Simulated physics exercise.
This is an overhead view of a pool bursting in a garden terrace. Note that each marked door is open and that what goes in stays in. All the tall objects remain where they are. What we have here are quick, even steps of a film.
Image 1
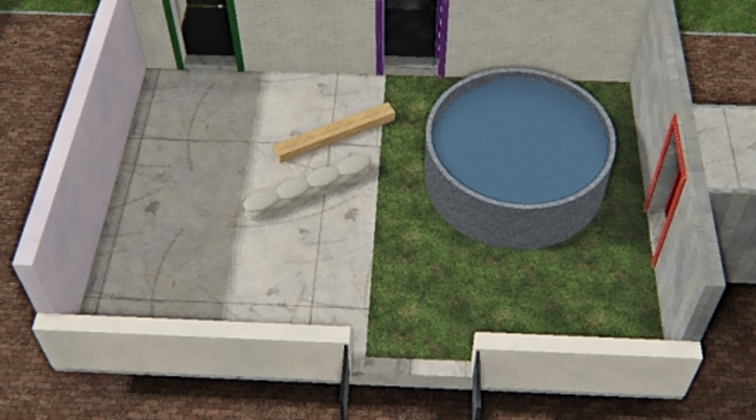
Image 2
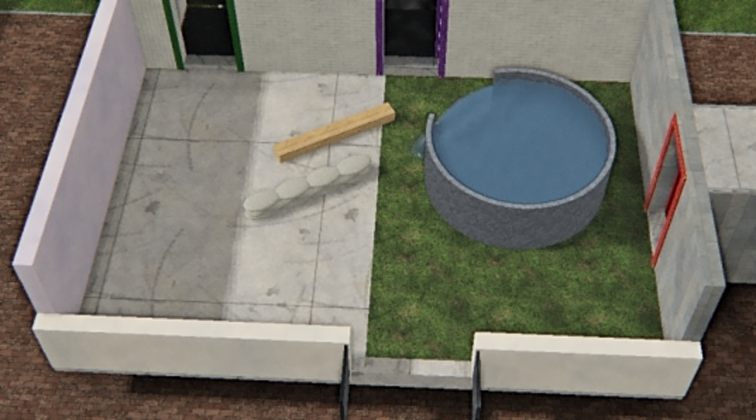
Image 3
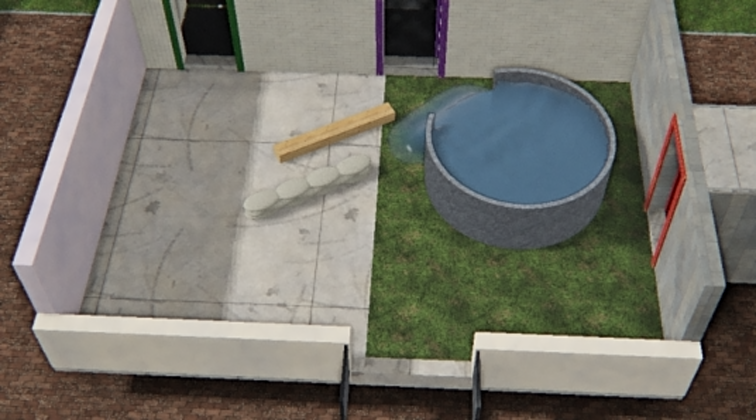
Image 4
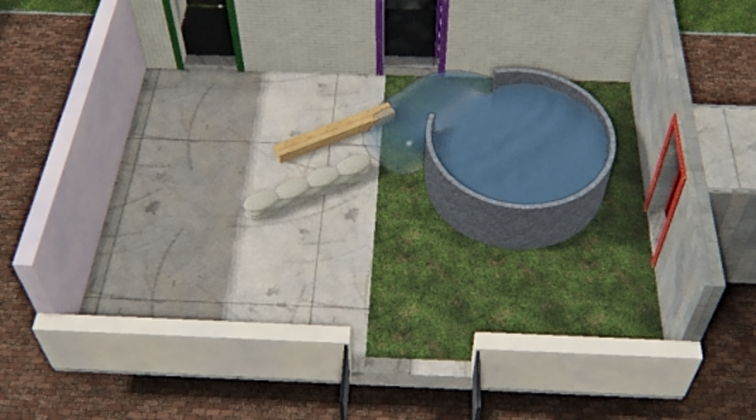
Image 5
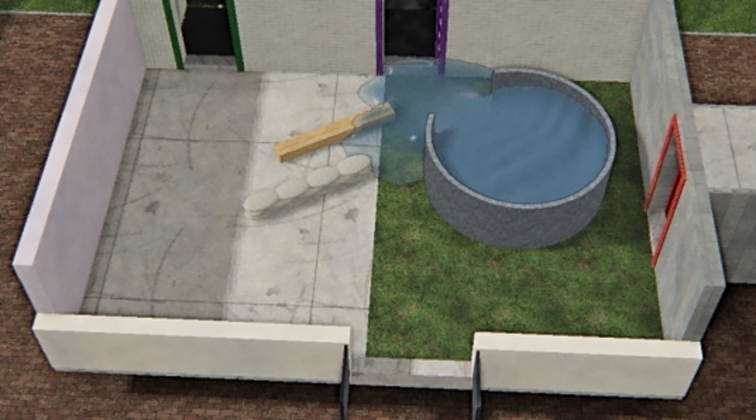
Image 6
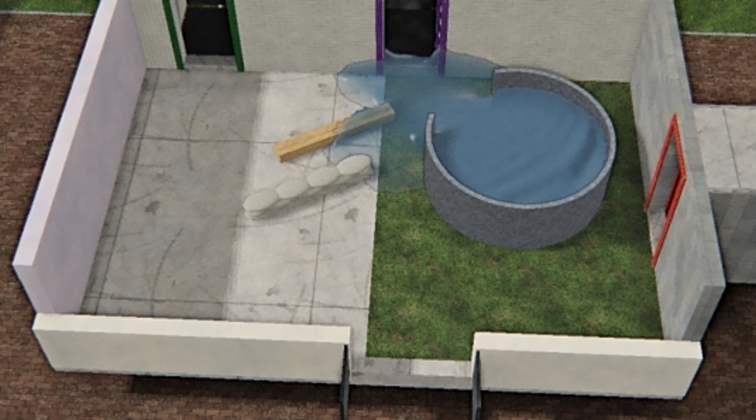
In a walled garden terrace, a round grey pool full of water stands whole on the grass, then opens at its far left side, and water pours through the gap, spreading left over the grass, around a wooden beam and onto the paving.
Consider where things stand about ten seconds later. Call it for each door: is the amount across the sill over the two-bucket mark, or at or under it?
My call: The green door over the mark, the red door at or under the mark, the purple door over the mark.
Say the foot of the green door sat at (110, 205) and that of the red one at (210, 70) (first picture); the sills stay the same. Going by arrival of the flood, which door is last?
Result: The one in green.
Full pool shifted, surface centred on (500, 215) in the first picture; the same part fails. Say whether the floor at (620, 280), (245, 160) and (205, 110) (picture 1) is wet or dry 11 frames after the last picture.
One after the other: Dry, wet, awash.
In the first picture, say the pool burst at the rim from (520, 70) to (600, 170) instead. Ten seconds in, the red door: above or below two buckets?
In that case the red door exceeds the limit.
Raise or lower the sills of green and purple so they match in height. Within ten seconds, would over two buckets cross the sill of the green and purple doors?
So here it goes: Green doesn't reach it, while purple gets too much.
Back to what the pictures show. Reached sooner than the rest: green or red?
I'd say the green door.
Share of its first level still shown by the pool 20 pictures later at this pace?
Around 38 percent.
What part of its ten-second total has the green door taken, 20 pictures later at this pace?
That share would be near 0 %.
A moment on, water covers 25 % of the floor; the green door wet at the sill, nothing in, the red door not reached, the purple door far over two buckets in.
Next, water covers 45 % of the floor; the green door wet at the sill, nothing in, the red door not reached, the purple door far over two buckets in.
Then, water covers 50 % of the floor; the green door wet at the sill, nothing in, the red door not reached, the purple door far over two buckets in.
Later, water covers 80 % of the floor; the green door over two buckets in, the red door wet at the sill, nothing in, the purple door far over two buckets in.
In the end, water covers 95 % of the floor; the green door over two buckets in, the red door wet at the sill, nothing in, the purple door far over two buckets in.
